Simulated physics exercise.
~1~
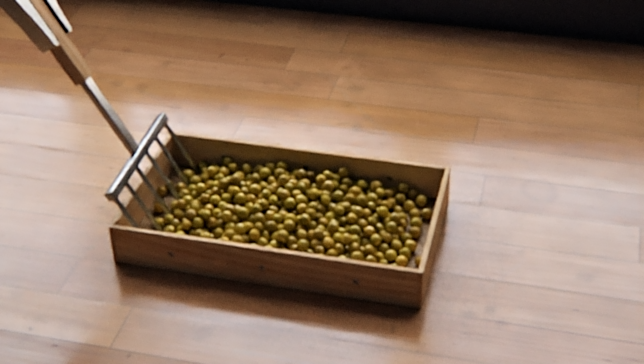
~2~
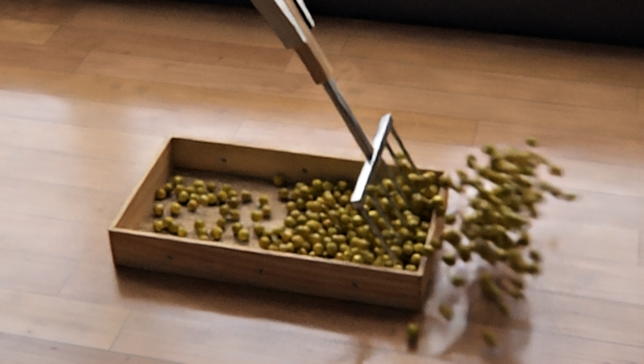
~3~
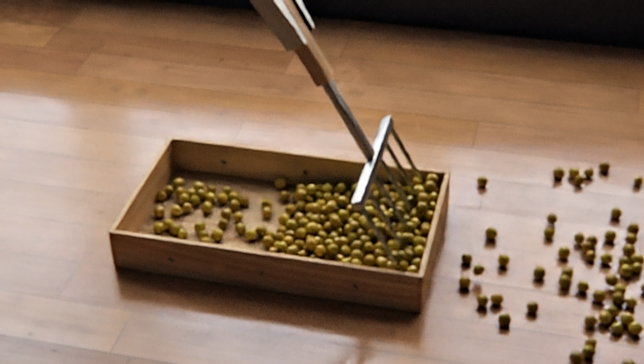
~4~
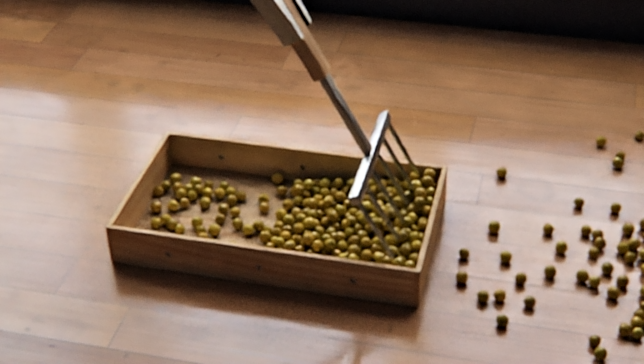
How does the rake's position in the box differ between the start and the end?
At the start the rake is at the left end of the box, and at the end it is near the right end, among the heaped beads.
